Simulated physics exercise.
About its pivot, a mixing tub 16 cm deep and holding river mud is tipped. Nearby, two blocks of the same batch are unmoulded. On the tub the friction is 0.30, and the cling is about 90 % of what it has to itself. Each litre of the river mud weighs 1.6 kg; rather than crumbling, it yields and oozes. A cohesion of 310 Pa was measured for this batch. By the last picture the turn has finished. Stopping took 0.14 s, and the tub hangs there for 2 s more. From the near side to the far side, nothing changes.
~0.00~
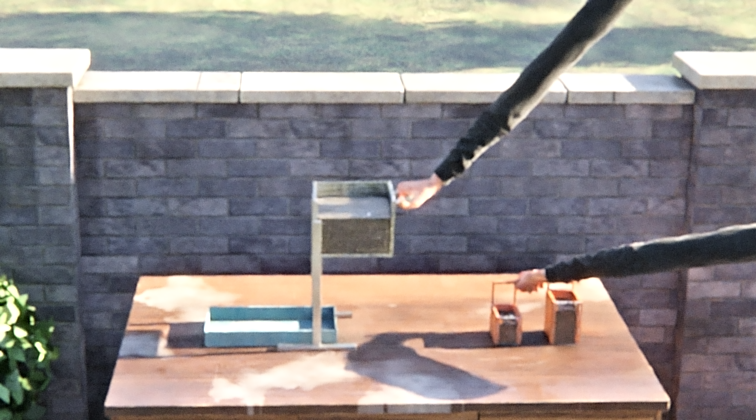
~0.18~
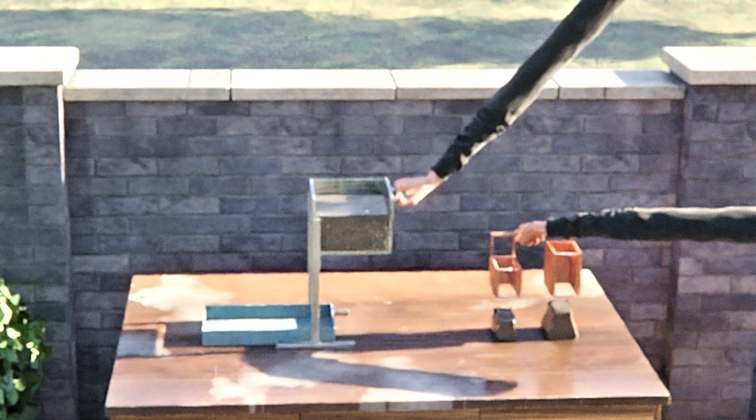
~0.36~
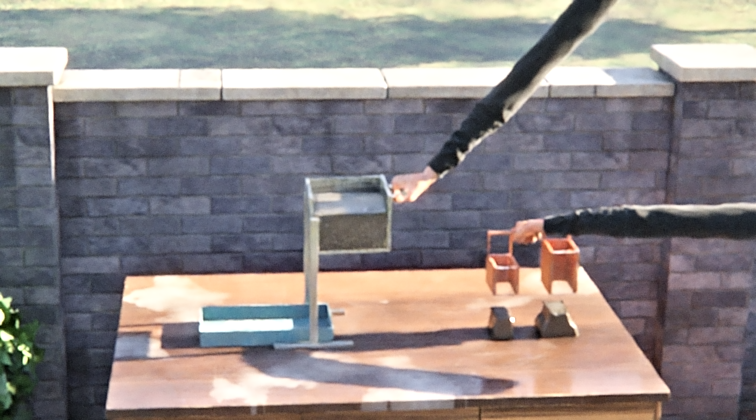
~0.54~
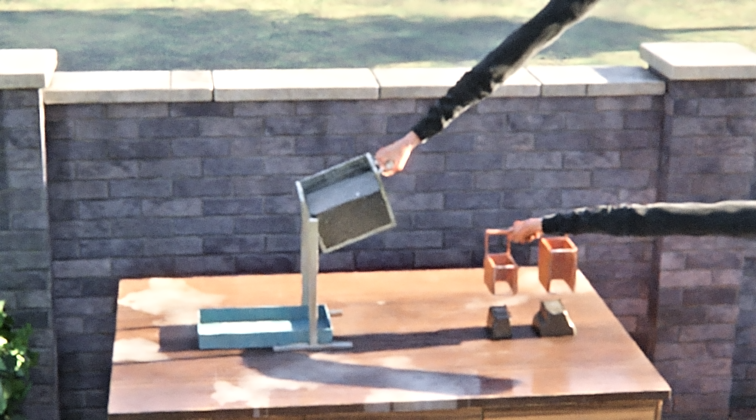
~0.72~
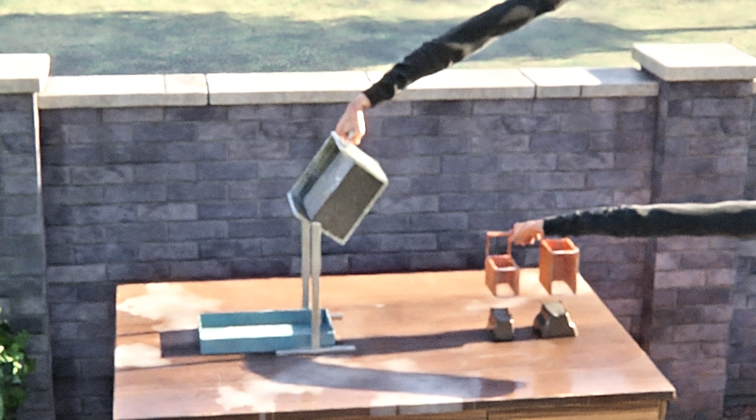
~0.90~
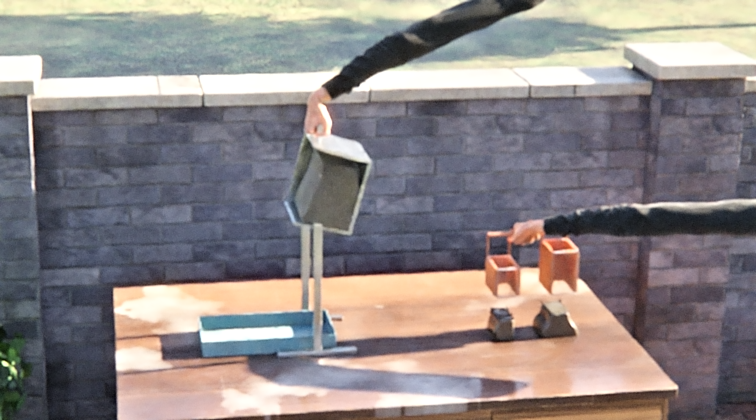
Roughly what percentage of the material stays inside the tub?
62 %.
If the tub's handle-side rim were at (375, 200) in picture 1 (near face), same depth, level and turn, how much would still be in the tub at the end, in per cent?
Around 90 percent would still be in the tub at the end.
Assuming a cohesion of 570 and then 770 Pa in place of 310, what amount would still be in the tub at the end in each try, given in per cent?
In order: Around 100 % and around 100 %.
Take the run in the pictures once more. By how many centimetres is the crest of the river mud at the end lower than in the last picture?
Roughly 10 cm.
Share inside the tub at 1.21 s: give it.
About 70 %.
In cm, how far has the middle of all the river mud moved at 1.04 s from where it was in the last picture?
Close to 4 centimetres.
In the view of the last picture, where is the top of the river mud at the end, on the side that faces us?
Somewhere near (346, 195) in the last view.
After 1.04 s, the tub is at 75 degrees and holds 92 %.
After 1.21 s, the tub is at 75 degrees and holds 69 %.
After 1.38 s, the tub is at 75 degrees and holds 62 %.
After 1.55 s, the tub is at 75 degrees and holds 62 %.
After 2.90 s, the tub is at 75 degrees and holds 62 %.
